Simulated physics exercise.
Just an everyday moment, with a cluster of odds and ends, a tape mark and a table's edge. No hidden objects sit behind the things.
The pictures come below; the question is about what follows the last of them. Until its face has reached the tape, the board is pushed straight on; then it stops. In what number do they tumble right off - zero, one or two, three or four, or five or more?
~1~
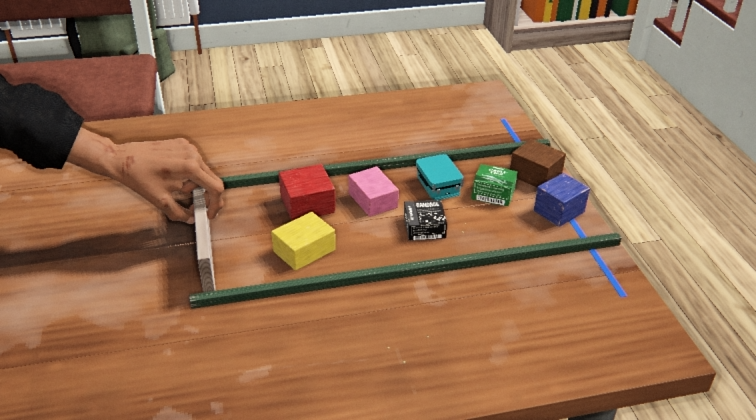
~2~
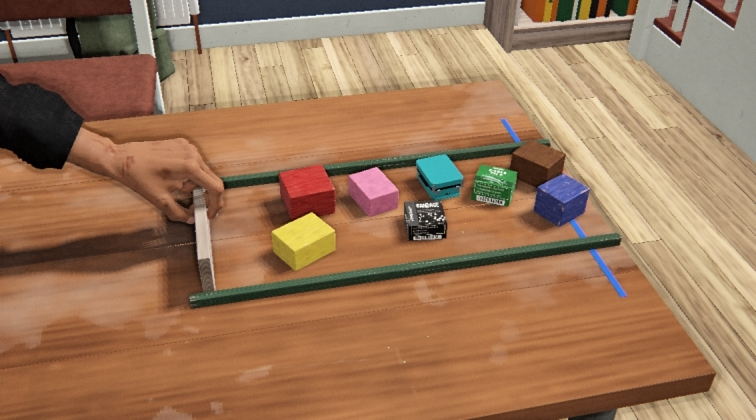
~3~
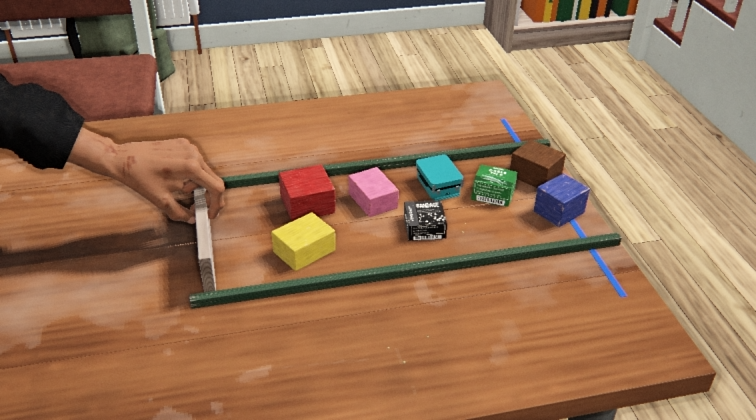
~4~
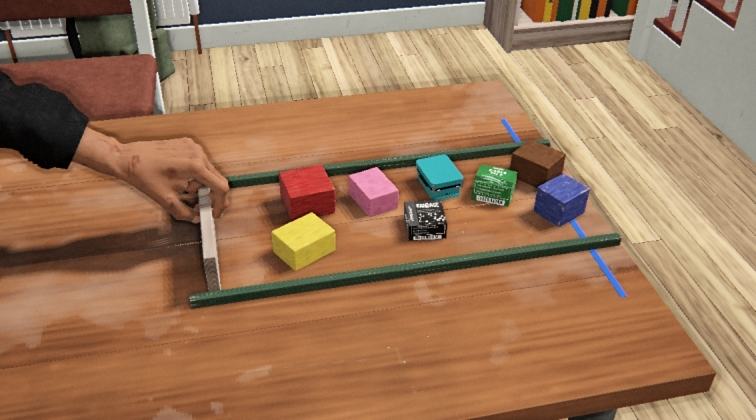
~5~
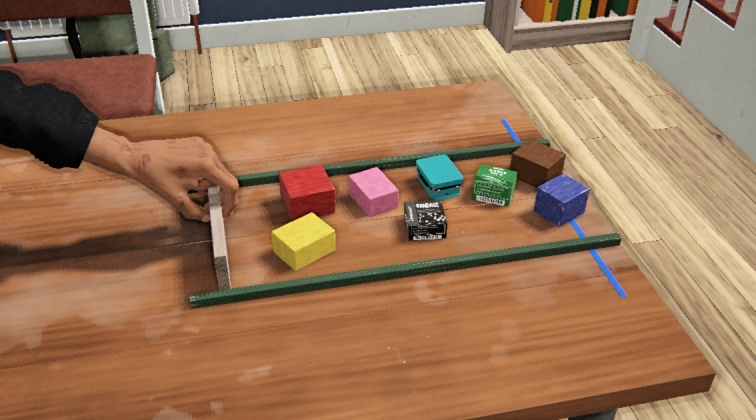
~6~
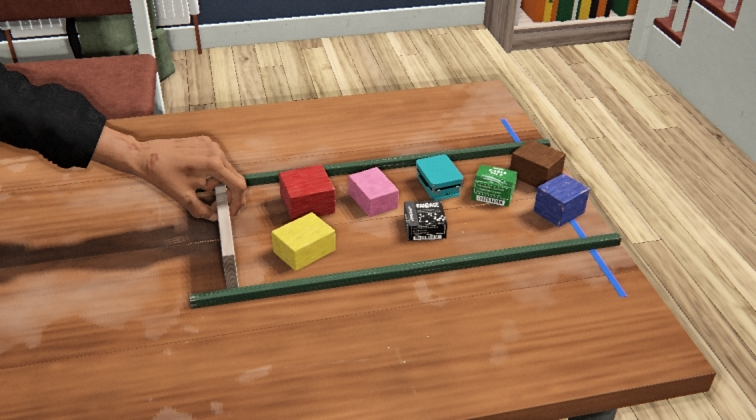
Five or more tumble off.
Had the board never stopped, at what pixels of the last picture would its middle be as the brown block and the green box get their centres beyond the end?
The middle is at (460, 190) when it's the brown block, and at (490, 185) when it's the green box.
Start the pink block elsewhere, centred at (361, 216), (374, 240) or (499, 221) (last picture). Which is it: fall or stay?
In the given order it drops away, drops away and drops away.
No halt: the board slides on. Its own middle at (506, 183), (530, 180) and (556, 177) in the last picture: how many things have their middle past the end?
Place by place: 4, 6 and 6.
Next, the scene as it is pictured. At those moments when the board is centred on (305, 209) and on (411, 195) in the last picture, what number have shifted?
At that stage 2; at the next, 6.
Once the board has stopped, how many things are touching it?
It ends up touching 2.
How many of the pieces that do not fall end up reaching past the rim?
Looks like 2 of them.
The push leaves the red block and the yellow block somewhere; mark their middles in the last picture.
Answer: First (563, 162), after that (596, 209).
Soon after, none off yet; brown block at rest near (537, 164); blue block at rest near (561, 200); green box moving near (499, 186).
At rest, the number that fall off is five or more; fallen, pink block, black box, turquoise case, green box, blue block and brown block.
